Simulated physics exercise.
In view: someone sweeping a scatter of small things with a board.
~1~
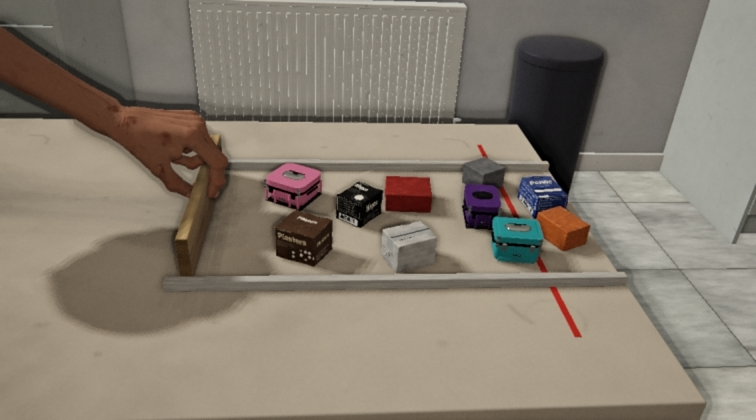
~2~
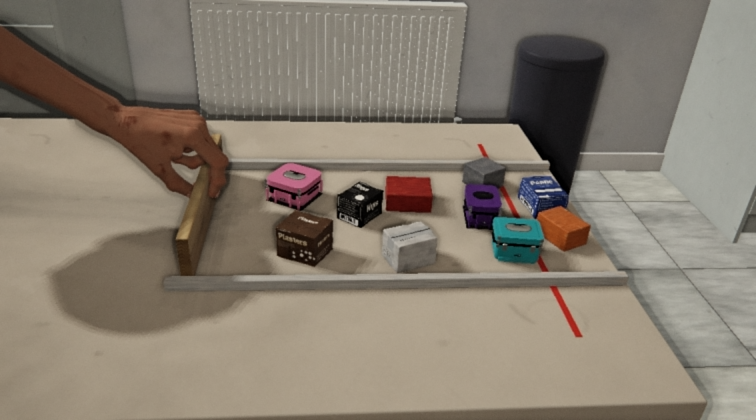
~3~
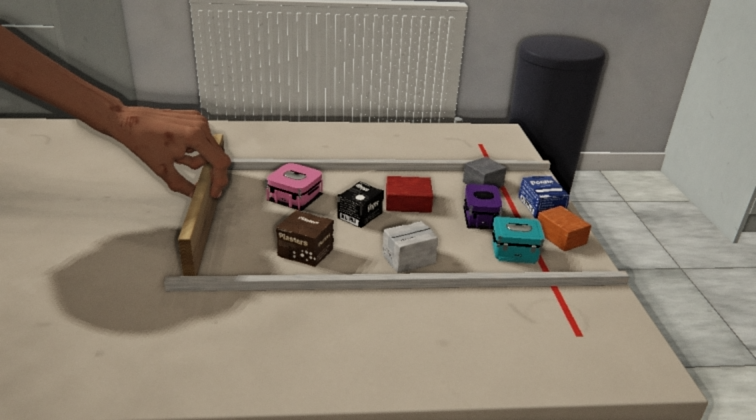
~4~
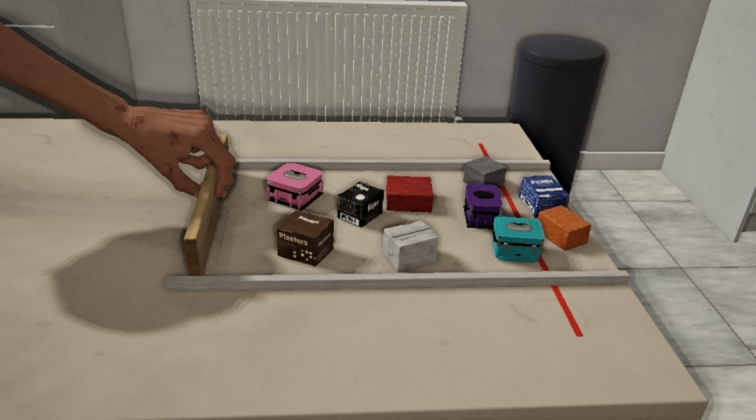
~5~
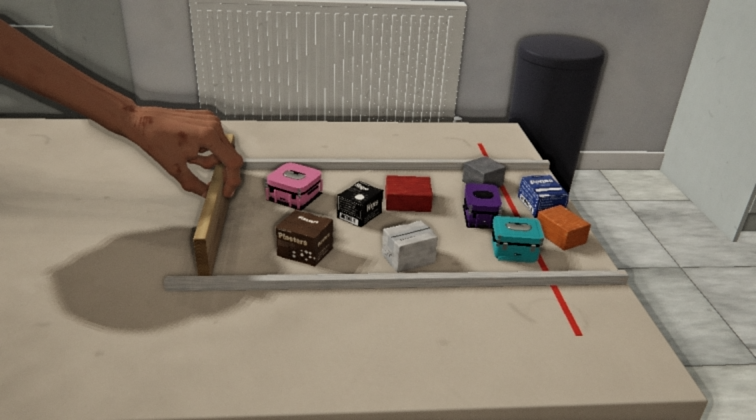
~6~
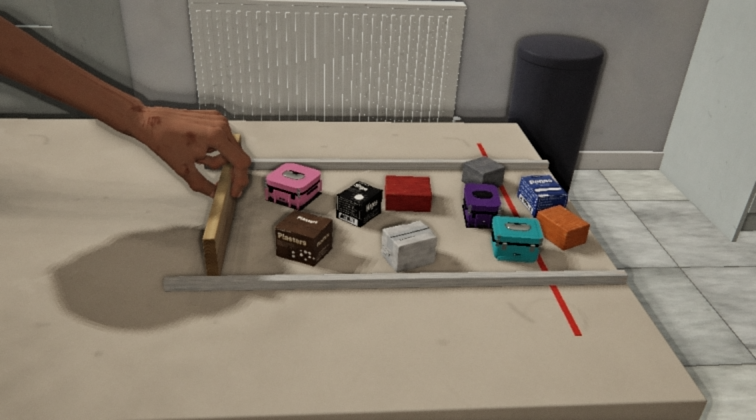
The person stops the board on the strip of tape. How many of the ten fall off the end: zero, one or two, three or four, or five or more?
As it turns out, the number that fall off is one or two.
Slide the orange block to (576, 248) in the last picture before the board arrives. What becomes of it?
Then it drops off.
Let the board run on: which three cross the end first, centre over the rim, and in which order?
In order: The blue box, then the orange block, then the red block.
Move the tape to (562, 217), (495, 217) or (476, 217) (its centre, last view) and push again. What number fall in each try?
Down on the floor: 6, 1 and 0.
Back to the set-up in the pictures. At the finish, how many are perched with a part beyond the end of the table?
Overhanging: 4.
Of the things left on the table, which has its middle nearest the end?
It is the red block.
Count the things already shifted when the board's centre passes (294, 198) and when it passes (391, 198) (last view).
By then 2, and 6.
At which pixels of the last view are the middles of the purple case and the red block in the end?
The purple case stops around (579, 212); the red block around (570, 192).
Soon after, none off yet; orange block at rest near (562, 227); blue box at rest near (542, 196); grey block at rest near (483, 174).
Then, none off yet; orange block moved a little near (575, 229); blue box moved about its own width near (573, 196); grey block moved about its own width near (516, 170).
At rest, the number that fall off is one or two; fallen, blue box and orange block.
